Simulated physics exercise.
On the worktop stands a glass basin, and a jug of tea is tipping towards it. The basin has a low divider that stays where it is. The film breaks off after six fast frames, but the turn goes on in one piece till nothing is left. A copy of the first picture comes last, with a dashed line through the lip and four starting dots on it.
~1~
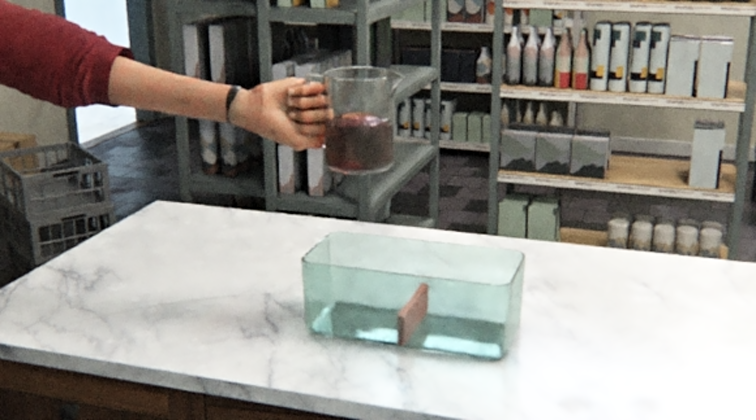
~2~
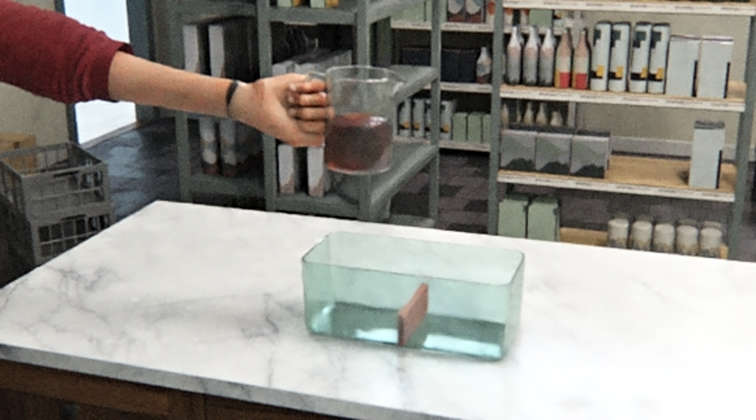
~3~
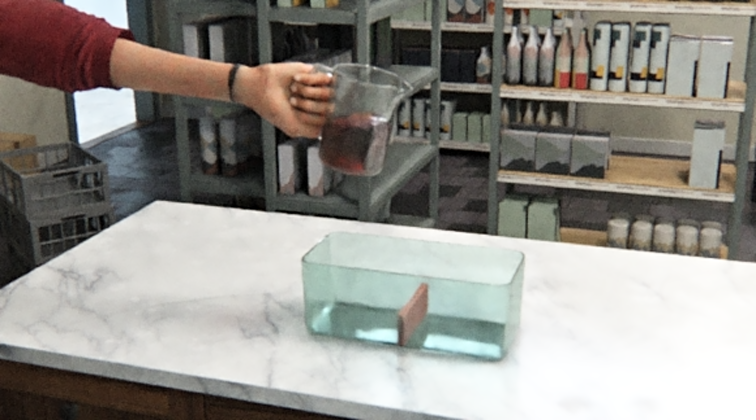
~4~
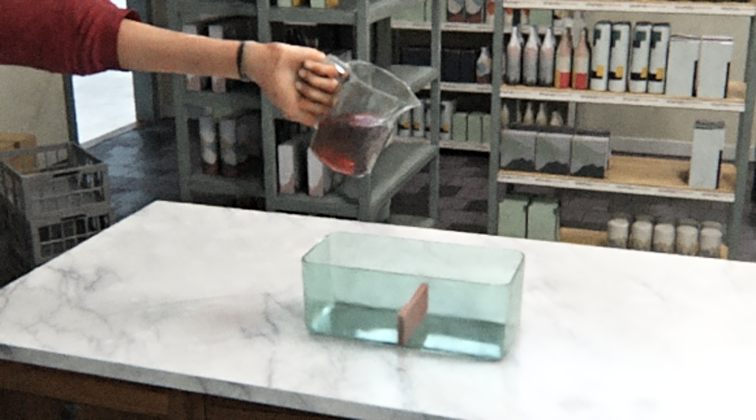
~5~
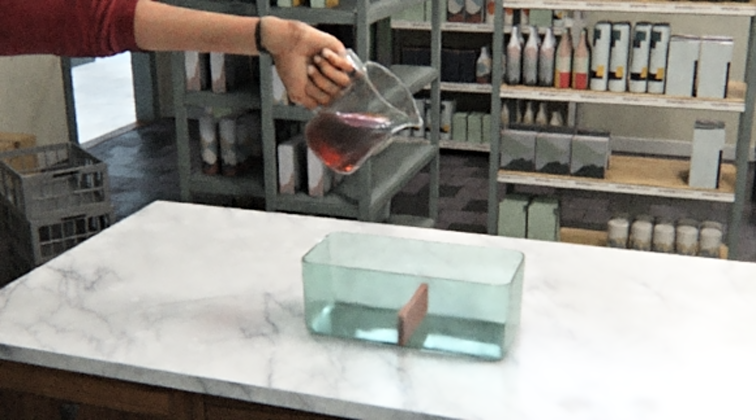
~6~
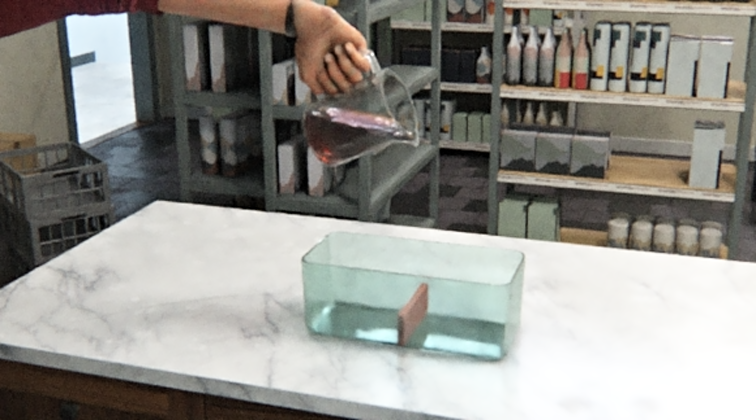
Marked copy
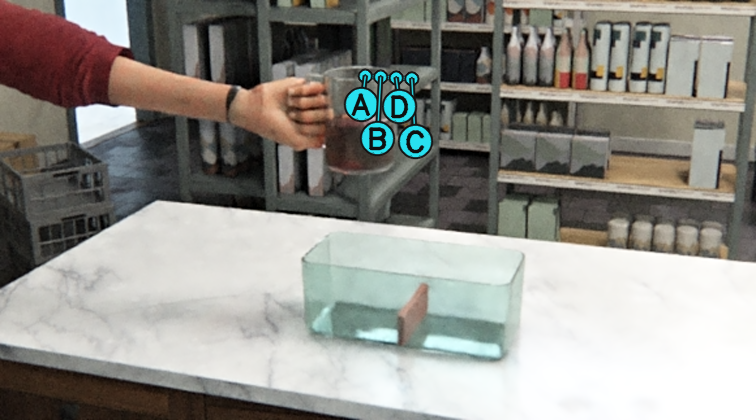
A hand tilting a glass jug of reddish-brown tea steadily to the right above a glass basin on a marble worktop.
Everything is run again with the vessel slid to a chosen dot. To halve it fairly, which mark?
A is best.
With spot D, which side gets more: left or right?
More ends on the right.
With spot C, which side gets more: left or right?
The right one.
On the marked copy, A at (365, 76); B at (380, 77); C at (411, 78); D at (396, 77).
For spot A, about 55 % ends left of the wall and 43 % right of it.
For spot B, about 13 % ends left of the wall and 84 % right of it; 3 % is lost outside.
For spot C, about 10 % ends left of the wall and 84 % right of it; 5 % is lost outside.
For spot D, about 8 % ends left of the wall and 87 % right of it; 4 % is lost outside.
